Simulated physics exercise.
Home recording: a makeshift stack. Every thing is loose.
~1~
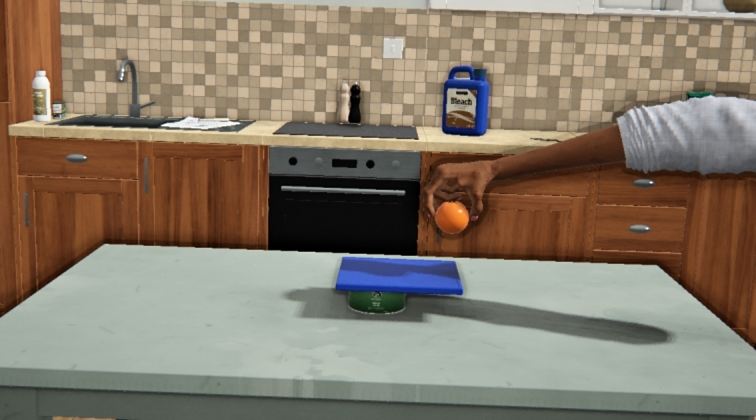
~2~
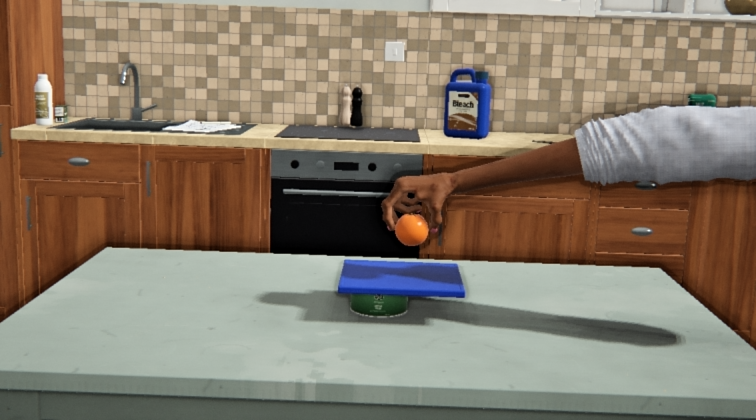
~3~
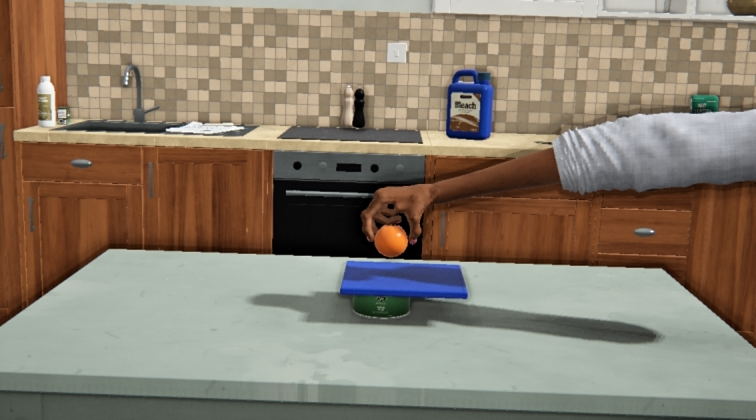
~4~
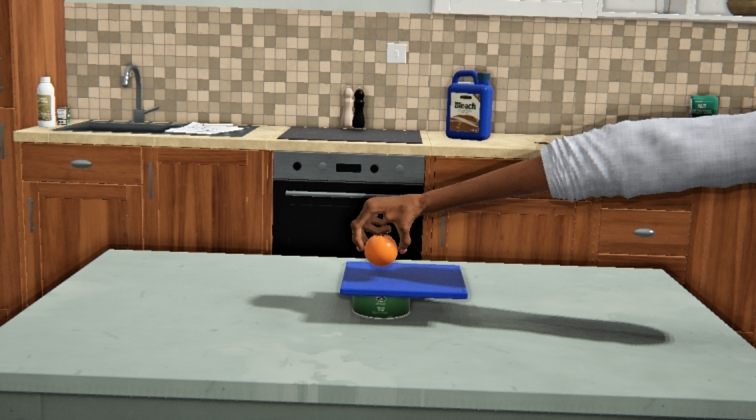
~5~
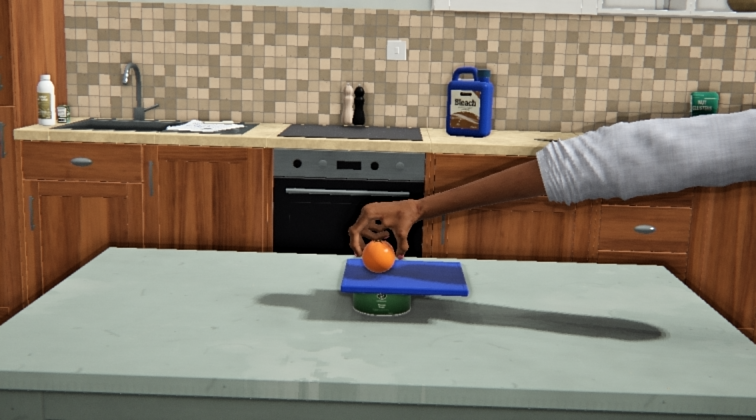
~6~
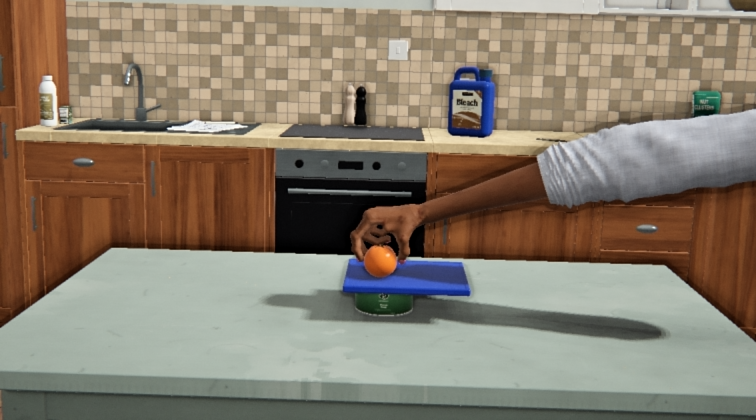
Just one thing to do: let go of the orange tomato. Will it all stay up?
My guess is the stack will be secure.
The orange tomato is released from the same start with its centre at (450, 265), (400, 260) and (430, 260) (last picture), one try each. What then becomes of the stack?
With the first release it tips over; with the second it stays steady; with the third it tips over.
Then, 0.40 s after the last picture, nothing has stirred.
Then, 1.10 s after the last picture, orange tomato resting near (380, 261).
At rest, all 3 in place. Seen from the same camera at the end, orange tomato near (380, 261). The stack keeps its balance.
